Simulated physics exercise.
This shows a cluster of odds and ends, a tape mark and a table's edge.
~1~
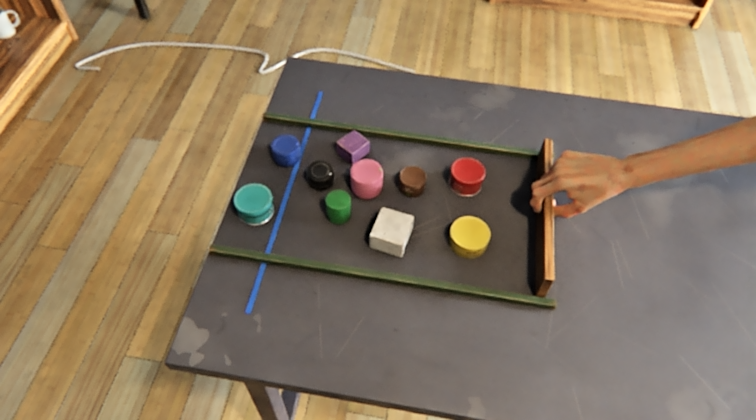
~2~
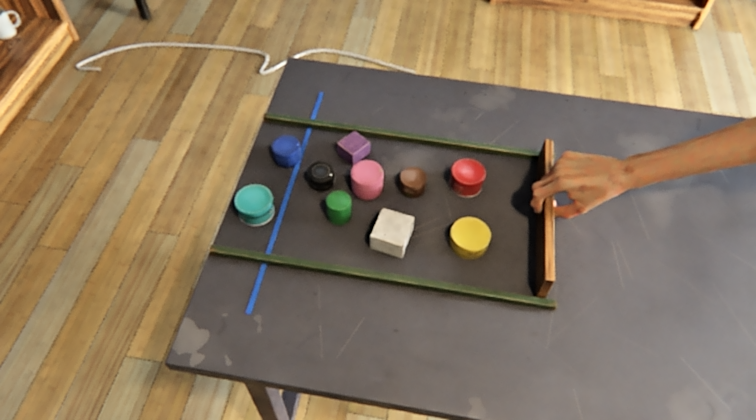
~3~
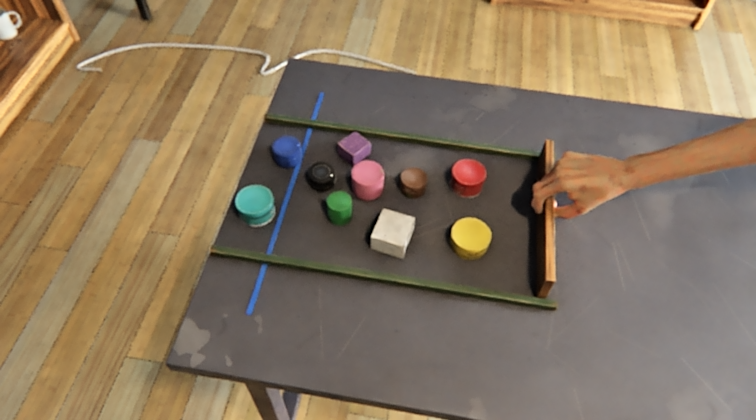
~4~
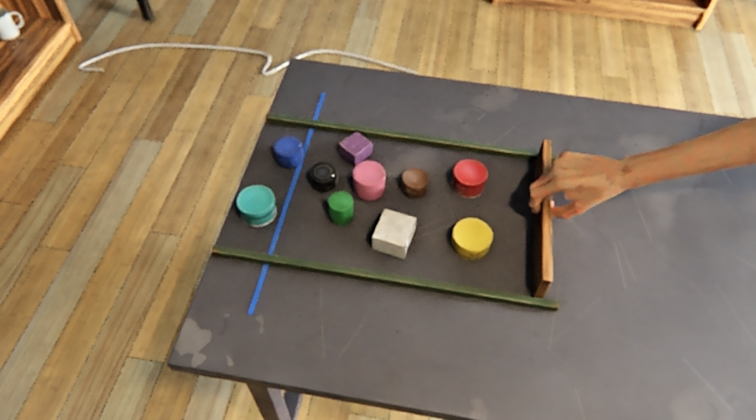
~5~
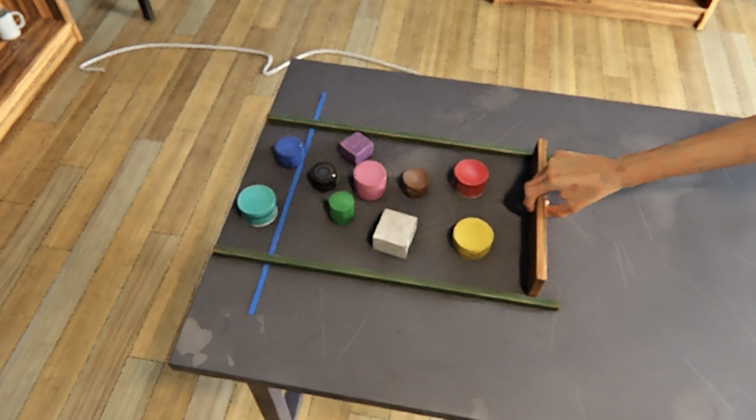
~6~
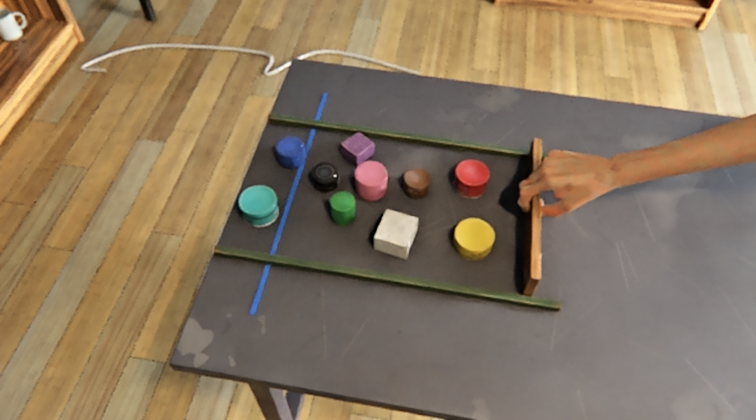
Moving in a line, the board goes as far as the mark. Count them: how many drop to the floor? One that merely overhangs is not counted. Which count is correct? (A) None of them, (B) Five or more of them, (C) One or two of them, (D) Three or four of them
C.
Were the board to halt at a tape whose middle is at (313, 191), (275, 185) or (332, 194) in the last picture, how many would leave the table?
Down on the floor: 1, 5 and 0.
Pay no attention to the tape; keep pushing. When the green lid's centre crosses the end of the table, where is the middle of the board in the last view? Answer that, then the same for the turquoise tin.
Green lid: (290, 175); turquoise tin: (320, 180).
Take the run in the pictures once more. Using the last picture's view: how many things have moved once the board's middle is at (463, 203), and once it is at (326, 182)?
I count 2 first and 10 after.
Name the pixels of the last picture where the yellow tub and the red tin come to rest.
First (267, 207), then (290, 144).
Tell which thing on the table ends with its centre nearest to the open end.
Green lid.
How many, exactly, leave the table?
Tally: 2.
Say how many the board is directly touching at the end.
In total, 4.
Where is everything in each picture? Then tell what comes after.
In the first frame, turquoise tin (254, 205); blue lid (286, 151); black lid (321, 175); board (544, 214); tape (290, 187).
In the second frame, blue lid (287, 151); yellow tub (470, 238).
In the third frame, black lid (322, 177); white block (393, 233).
In the fourth frame, turquoise tin (257, 206); green lid (341, 209).
In the fifth frame, blue lid (290, 152); board (537, 214).
In the sixth frame, turquoise tin (259, 206); blue lid (291, 152); black lid (325, 177); board (533, 213); tape (294, 188).
Soon after, none off yet; turquoise tin at rest near (259, 206); blue lid at rest near (291, 152); black lid at rest near (325, 177).
Then, none off yet; turquoise tin at rest near (259, 206); blue lid at rest near (291, 152); black lid moved a little near (313, 172).
At rest, the number that fall off is one or two; fallen, blue lid and turquoise tin.
